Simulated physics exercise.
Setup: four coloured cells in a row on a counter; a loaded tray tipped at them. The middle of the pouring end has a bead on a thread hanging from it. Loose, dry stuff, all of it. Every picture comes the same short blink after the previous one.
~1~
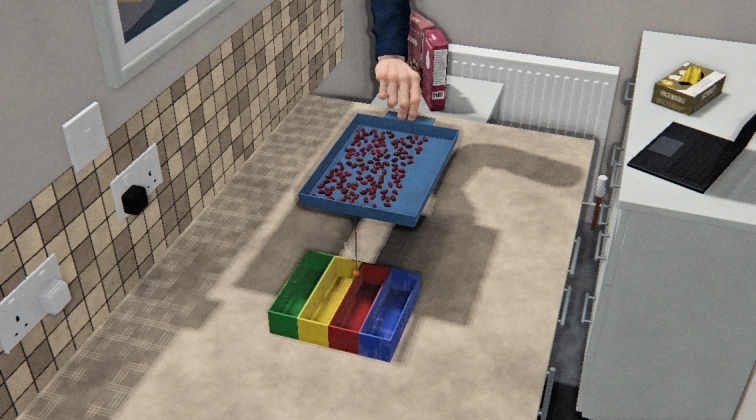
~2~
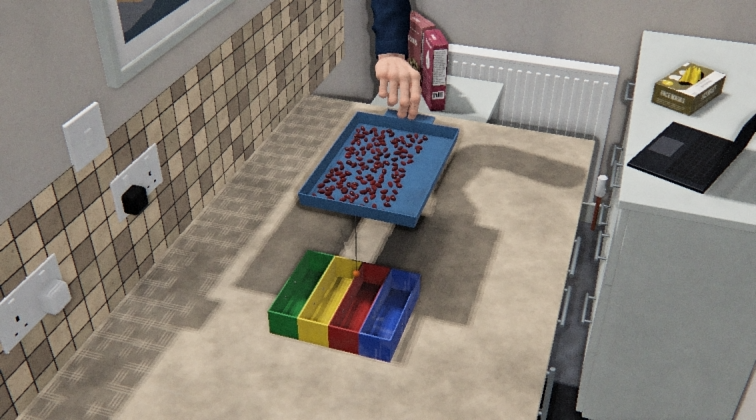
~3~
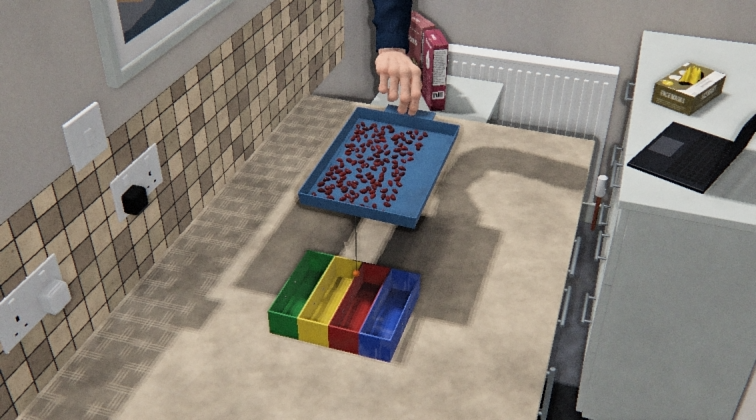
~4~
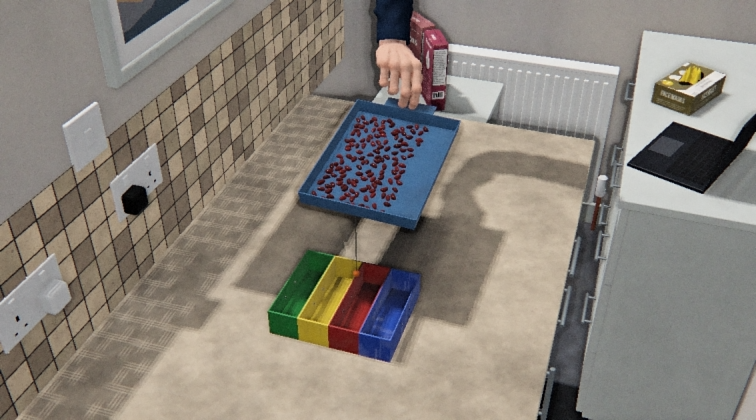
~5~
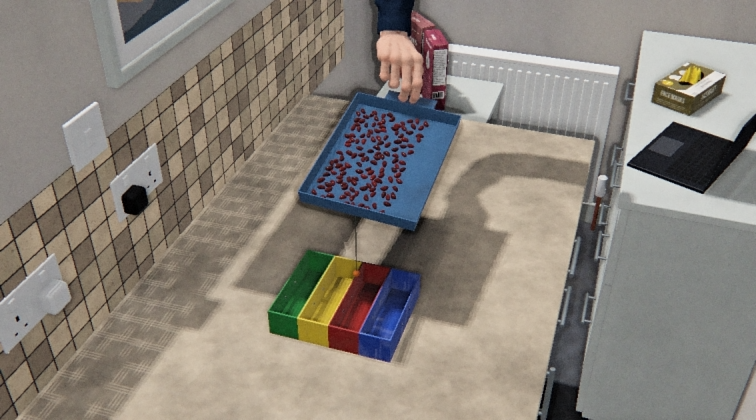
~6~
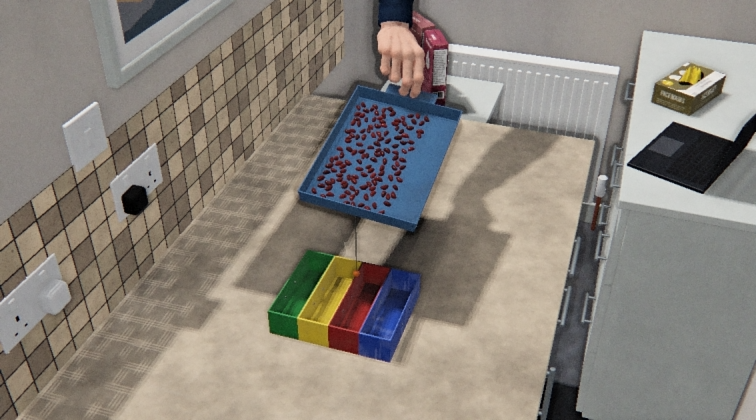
A blue tray scattered with dark red beans, held by a hand at its far edge, starts nearly level above a row of green, yellow, red and blue compartments on a counter. The hand gradually raises the far edge, tilting the tray slightly toward the viewer, while the beans stay spread across it.
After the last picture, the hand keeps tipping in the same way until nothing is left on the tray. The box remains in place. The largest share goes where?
To the blue cell.
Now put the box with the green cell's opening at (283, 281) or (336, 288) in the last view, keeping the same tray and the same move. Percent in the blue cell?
The first try gives 30 per cent, the second 20 per cent.
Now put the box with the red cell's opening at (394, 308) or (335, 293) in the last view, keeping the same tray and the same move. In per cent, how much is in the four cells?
About 100 per cent, then about 20 per cent.
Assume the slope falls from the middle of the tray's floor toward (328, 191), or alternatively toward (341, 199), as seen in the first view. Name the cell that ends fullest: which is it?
Try 1 - green; try 2 - the green one.
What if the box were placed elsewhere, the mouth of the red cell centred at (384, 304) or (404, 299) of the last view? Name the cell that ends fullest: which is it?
The cell in red, then the red cell.
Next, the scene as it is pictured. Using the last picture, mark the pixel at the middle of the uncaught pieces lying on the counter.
It centres at roughly (450, 329).
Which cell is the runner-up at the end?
Second place goes to red.
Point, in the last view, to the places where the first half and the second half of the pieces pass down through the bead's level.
The early half goes through (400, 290), the late half through (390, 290).
Soon after the last picture, tray tipped steeply; all on the tray.
A little later, tray tipped right over; nearly all on the tray; a stray few in the blue cell; a small part falling or outside the box.
Later still, tray tipped past a quarter turn; about half in the blue cell; about a quarter in the red cell; a stray few in the yellow cell; about a quarter falling or outside the box.
At rest, tray tipped past a quarter turn; about half in the blue cell; about a quarter in the red cell; a stray few in the yellow cell; none in the green cell; about a quarter outside the box.
